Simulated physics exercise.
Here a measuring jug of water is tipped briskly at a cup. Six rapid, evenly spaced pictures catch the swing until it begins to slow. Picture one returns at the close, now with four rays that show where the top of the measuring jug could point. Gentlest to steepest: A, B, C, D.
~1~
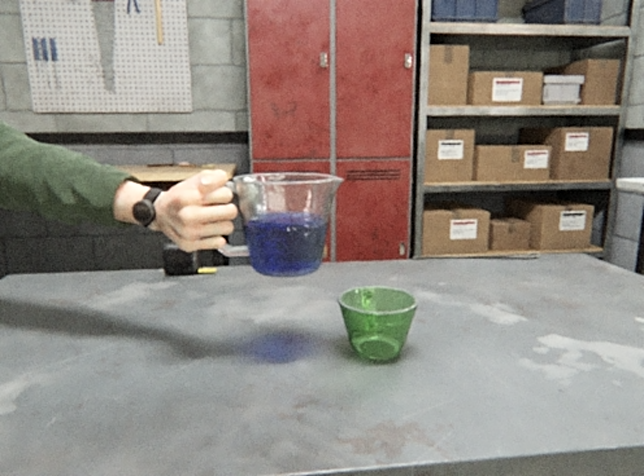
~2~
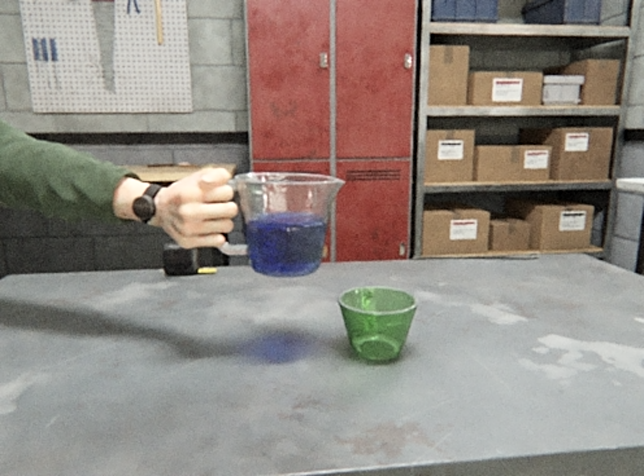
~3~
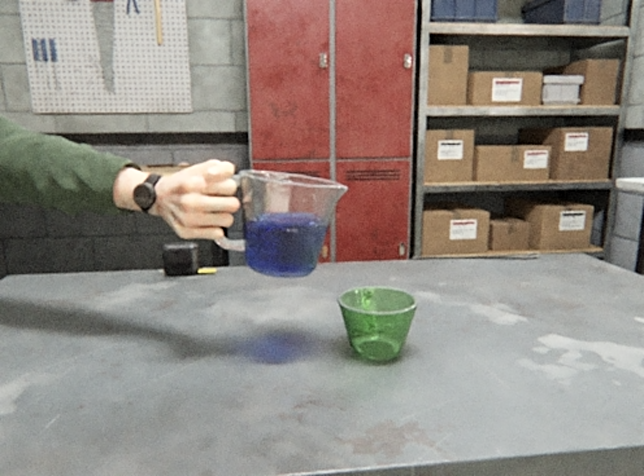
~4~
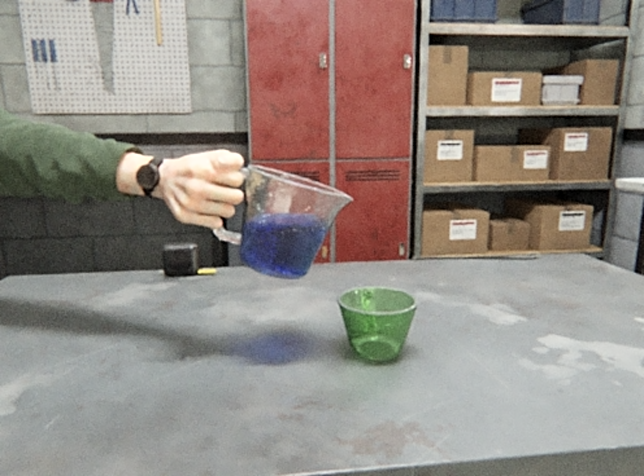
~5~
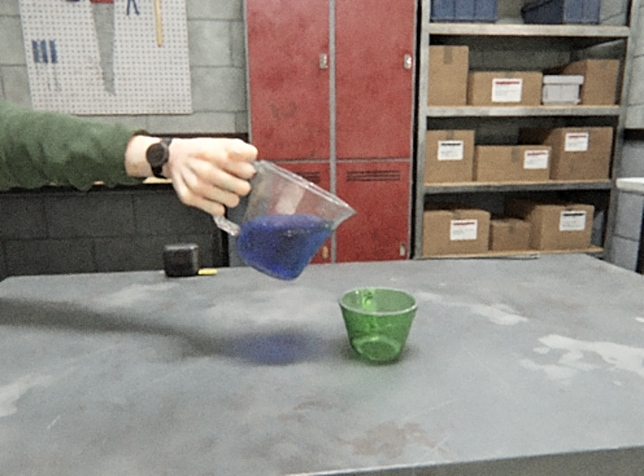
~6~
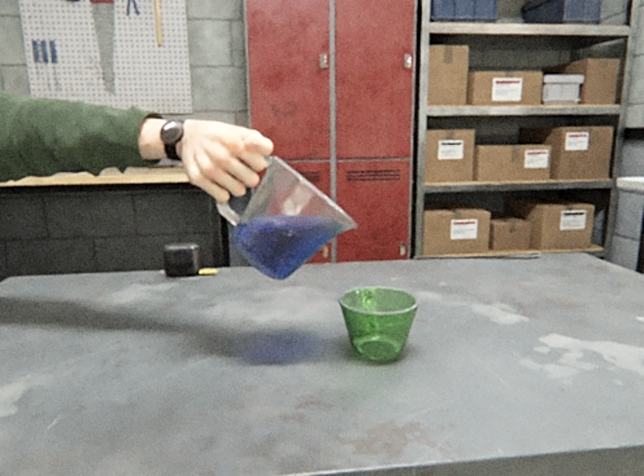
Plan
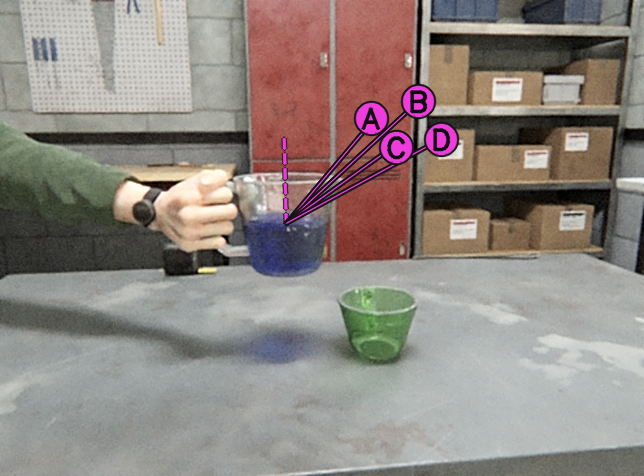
A hand in a dark green sleeve with a black watch reaches in from the left, gripping a clear jug of blue liquid above a grey table, seen from the front by a still camera. A green cup sits to the right below it, before red lockers and shelves of cardboard boxes. The hand rises slightly and tilts the jug rightward, slowly then faster, its lip dipping while the liquid stays inside.
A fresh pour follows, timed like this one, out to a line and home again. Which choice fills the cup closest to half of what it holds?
D works best here.
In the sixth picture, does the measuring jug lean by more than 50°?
No, it does not.
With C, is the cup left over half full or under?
Under half.
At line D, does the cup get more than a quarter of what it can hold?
Yes, clearly.
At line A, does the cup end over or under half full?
Under.
On the marked copy, A at (362, 133); B at (405, 113); C at (381, 155); D at (426, 146).
If A is chosen, the cup ends with about 2 % of what it can hold.
If B is chosen, the cup ends with about 11 % of what it can hold.
If C is chosen, the cup ends with about 29 % of what it can hold.
If D is chosen, the cup ends with about 48 % of what it can hold; 3 % of the water is spilt.
